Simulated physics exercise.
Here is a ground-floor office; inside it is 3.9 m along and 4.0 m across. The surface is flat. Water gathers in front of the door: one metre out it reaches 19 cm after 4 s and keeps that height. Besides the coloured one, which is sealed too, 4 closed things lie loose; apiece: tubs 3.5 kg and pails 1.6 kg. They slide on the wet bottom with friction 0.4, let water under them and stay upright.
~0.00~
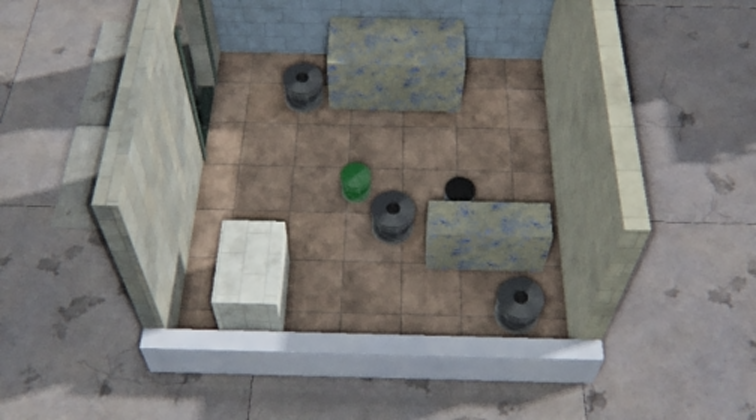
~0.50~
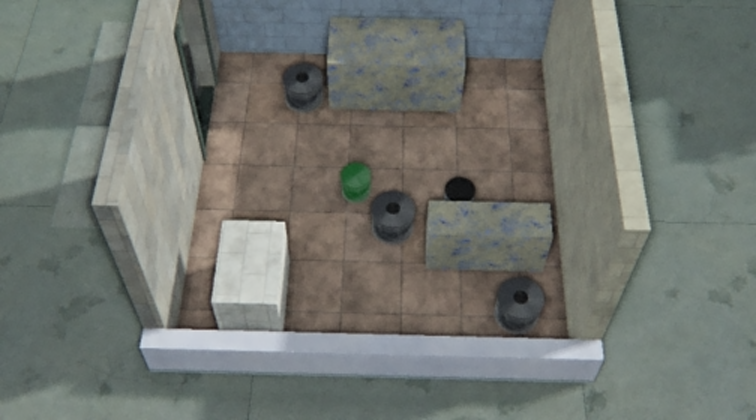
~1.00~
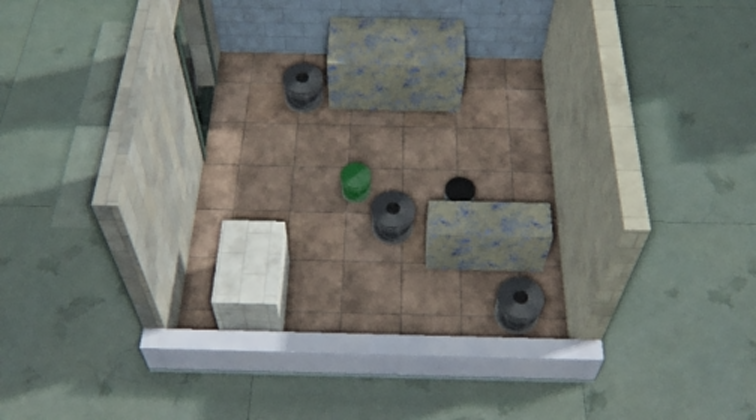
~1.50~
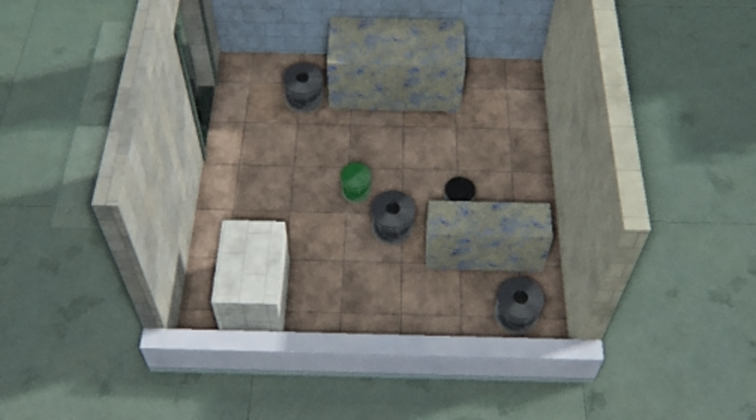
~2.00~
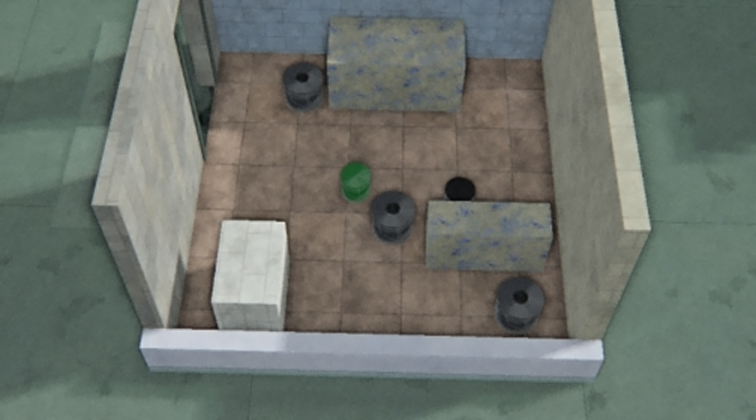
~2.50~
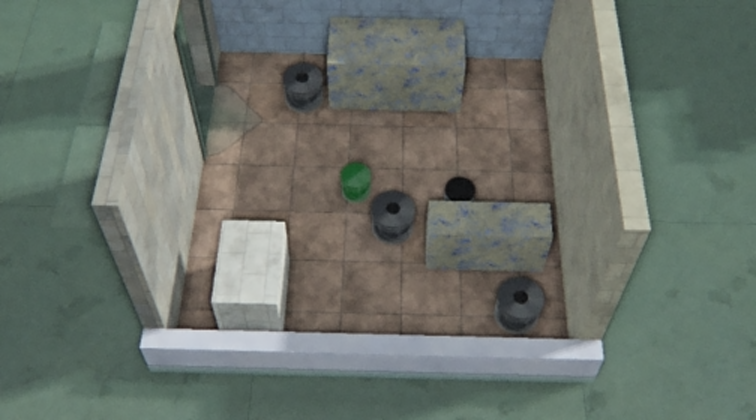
Water spreading outside a roofless room, then edging through the left doorway onto brown tiles, green and dark containers staying still.
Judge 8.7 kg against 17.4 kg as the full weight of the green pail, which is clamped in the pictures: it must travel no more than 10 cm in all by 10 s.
I expect that only the larger load is enough.
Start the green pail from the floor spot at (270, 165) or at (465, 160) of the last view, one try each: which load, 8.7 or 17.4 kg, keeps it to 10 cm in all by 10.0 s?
In that order: Only the larger holds; it takes the larger.
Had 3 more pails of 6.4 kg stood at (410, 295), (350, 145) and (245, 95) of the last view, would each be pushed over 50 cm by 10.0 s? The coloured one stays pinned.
In that order: Under, past it, over.
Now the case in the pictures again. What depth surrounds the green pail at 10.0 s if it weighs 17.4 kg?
About 6 cm.
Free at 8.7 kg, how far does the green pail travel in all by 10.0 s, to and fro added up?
Some 40 cm in all.
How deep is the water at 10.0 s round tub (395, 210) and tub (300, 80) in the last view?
Roughly 3 and 9 cm.
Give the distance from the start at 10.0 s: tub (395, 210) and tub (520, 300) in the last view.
In turn: 60 cm, 30 cm.
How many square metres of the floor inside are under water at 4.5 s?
About 5.0 m2.
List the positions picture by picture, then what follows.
The green pail at (356, 175) rests on the ground; 0.0 m2 under water; 0 of 5 have shifted, in the first picture.
The green pail at (356, 175), on the bottom; water covers 0.0 m2; 0 of 5 have shifted, in the second picture.
The green pail at (356, 175) rests on the ground; water covers 0.0 m2; 0 of 5 have shifted, in the third picture.
The green pail at (356, 175), on the bottom; water covers 0.0 m2; 0 of 5 have shifted, in the fourth picture.
The green pail at (356, 175) rests on the ground; water covers 0.0 m2; 0 of 5 have shifted, in the fifth picture.
The green pail at (356, 175), on the bottom; 0.3 m2 under water; 0 of 5 have shifted, in the sixth picture.
After 3.5 s the green pail would be 0 cm from its start with 8.7 kg and 0 cm from its start with 17.4 kg; 0 cm of water round it then.
After 4.5 s the green pail would be 0 cm from its start with 8.7 kg and 0 cm from its start with 17.4 kg; 3 cm of water round it then.
After 7.0 s the green pail would be 1 cm from its start with 8.7 kg and 0 cm from its start with 17.4 kg; 5 cm of water round it then.
After 10.0 s the green pail would be 41 cm from its start with 8.7 kg and 0 cm from its start with 17.4 kg; 6 cm of water round it then.
